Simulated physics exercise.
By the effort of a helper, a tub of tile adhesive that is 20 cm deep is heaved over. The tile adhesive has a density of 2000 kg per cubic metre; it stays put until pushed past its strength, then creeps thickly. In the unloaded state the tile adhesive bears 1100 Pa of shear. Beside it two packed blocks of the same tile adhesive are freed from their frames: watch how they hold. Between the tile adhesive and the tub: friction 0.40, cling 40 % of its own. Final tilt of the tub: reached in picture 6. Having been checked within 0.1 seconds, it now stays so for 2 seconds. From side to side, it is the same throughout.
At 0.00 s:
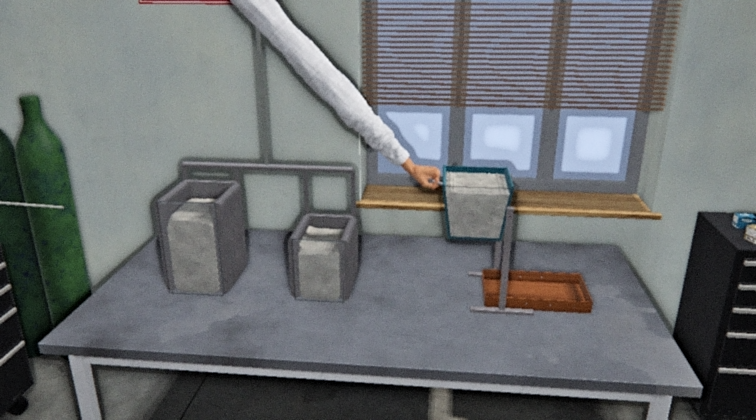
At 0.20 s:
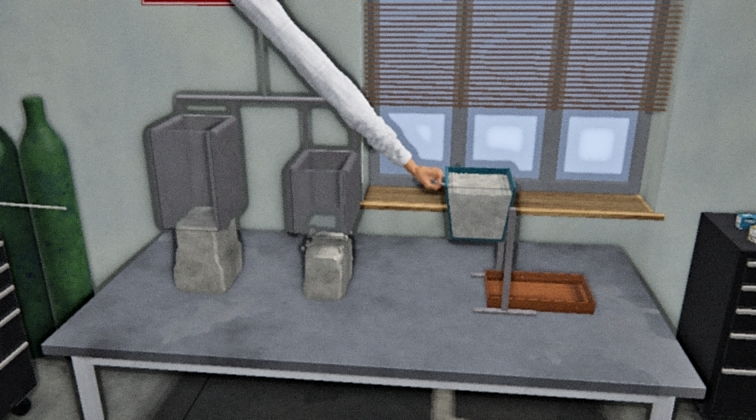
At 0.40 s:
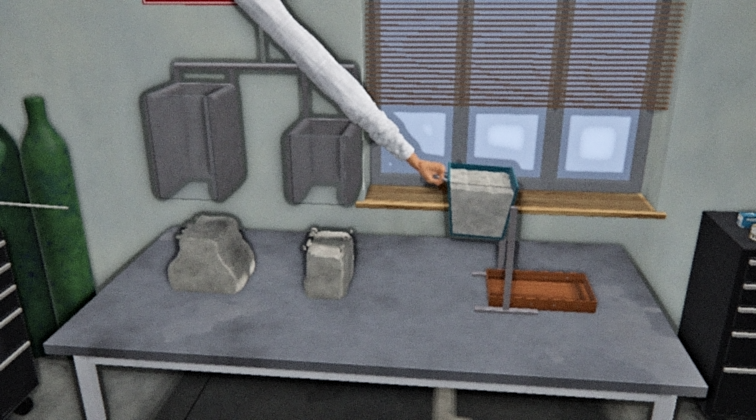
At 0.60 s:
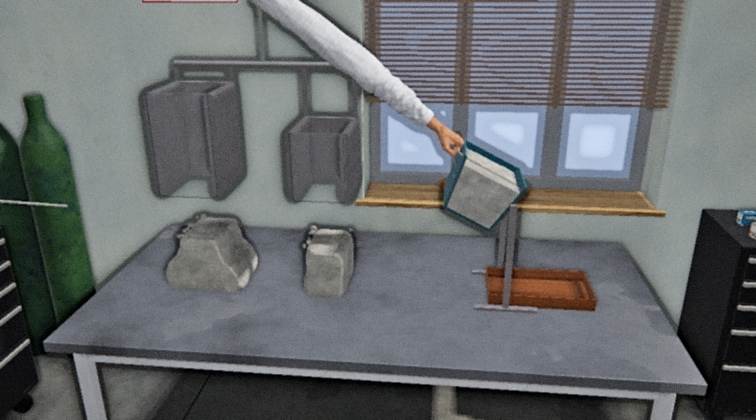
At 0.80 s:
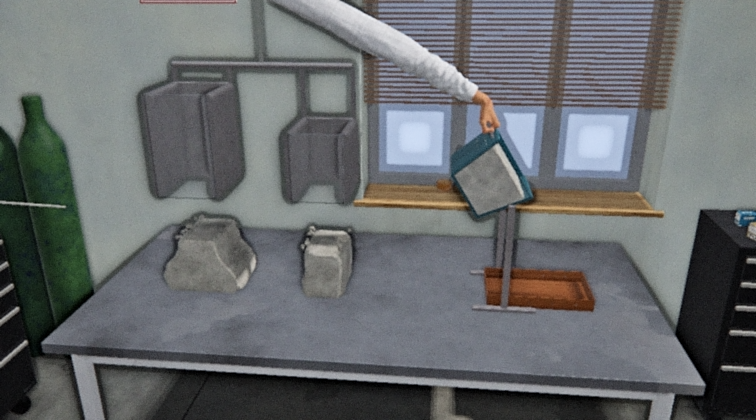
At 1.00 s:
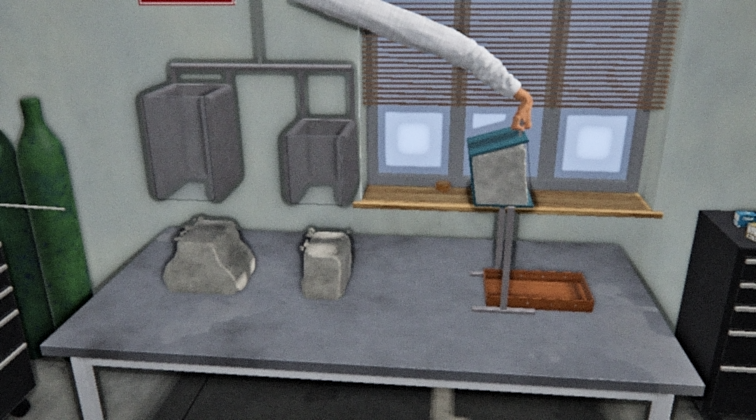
We see two grey casings lift off packed blocks on a table, the left block slumping wider while the smaller one keeps its shape; then a white-sleeved arm tilts a teal tub of grey material clockwise onto its side.
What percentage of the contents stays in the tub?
Near 100 %.
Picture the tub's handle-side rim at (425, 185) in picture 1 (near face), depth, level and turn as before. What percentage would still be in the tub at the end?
Some 40 percent would still be in the tub at the end.
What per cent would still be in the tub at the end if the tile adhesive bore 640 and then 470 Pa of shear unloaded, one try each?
Roughly 65 % followed by roughly 55 %.
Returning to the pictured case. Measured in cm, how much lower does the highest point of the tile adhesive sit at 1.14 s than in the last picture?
Around 1 cm below its level in the last picture.
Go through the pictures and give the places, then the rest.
Handle-side rim at (445, 185), tilt 0 degrees; highest point of the tile adhesive at (458, 192); test blocks 33 cm, 21 cm high (left to right), in the first frame.
Handle-side rim at (447, 186), tilt 0 degrees; highest point of the tile adhesive at (461, 193); test blocks 30 cm, 21 cm high (left to right), in the second frame.
Handle-side rim at (450, 182), tilt 3 degrees; highest point of the tile adhesive at (456, 189); test blocks 25 cm, 21 cm high (left to right), in the third frame.
Handle-side rim at (467, 157), tilt 27 degrees; highest point of the tile adhesive at (468, 166); test blocks 24 cm, 21 cm high (left to right), in the fourth frame.
Handle-side rim at (500, 141), tilt 58 degrees; highest point of the tile adhesive at (493, 148); test blocks 24 cm, 21 cm high (left to right), in the fifth frame.
Handle-side rim at (528, 143), tilt 81 degrees; highest point of the tile adhesive at (521, 149); test blocks 24 cm, 21 cm high (left to right), in the sixth frame.
By 1.14 s, the tub is at 82 degrees and holds 100 %.
By 1.31 s, the tub is at 82 degrees and holds 100 %.
By 1.48 s, the tub is at 82 degrees and holds 100 %.
By 1.65 s, the tub is at 82 degrees and holds 100 %.
By 3.00 s, at the end, the tub is at 82 degrees and holds 100 %.
